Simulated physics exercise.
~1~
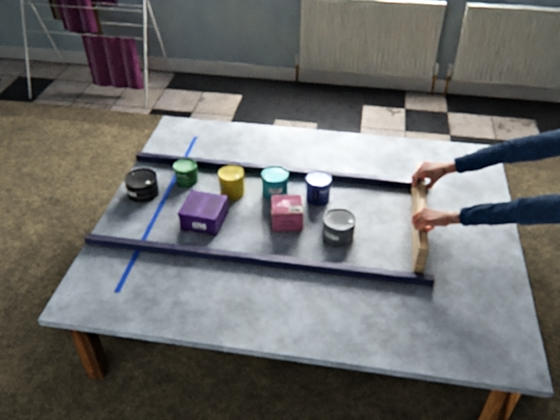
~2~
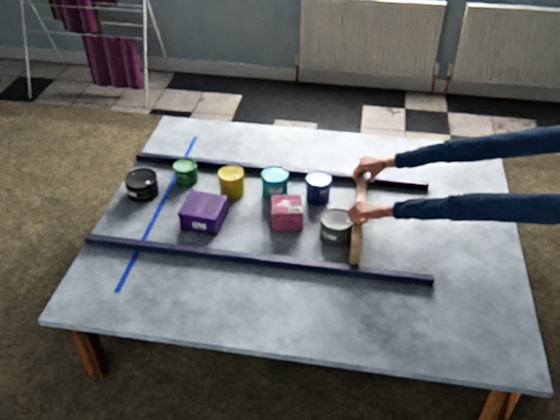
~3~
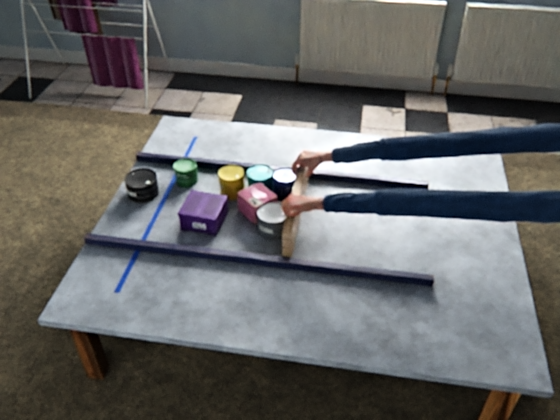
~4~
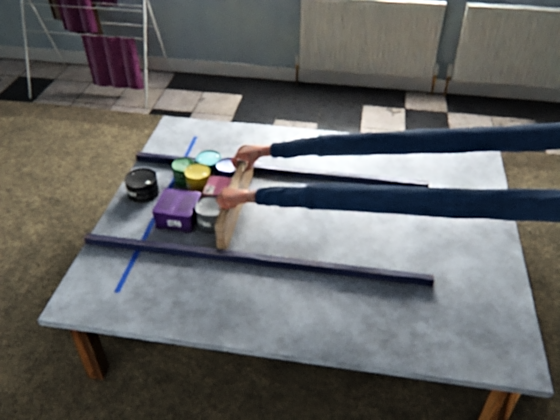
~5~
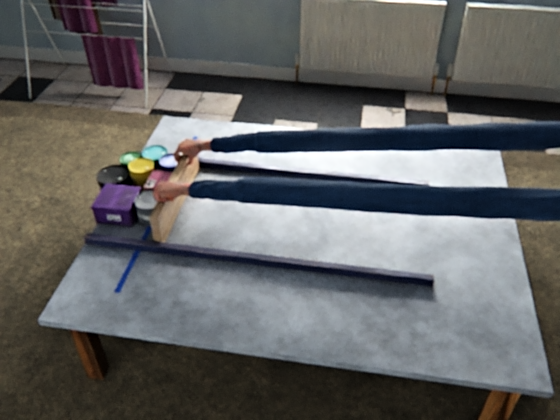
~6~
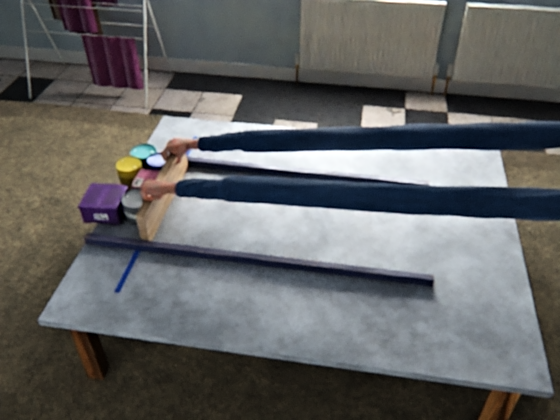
On a grey tabletop in a room with radiators and a drying rack, two hands hold a wooden plank upright between two dark rails, facing a scatter of colourful containers. The hands slide the plank left until it meets the grey canister. It keeps moving, gathering the blue pail, pink parcel and turquoise canister, then bunching them against the yellow container and purple box. The crowded group is pushed across the blue tape toward the table's left edge. By the end, the black canister and green pail have gone over, while the rest stay packed at the edge beside the plank.
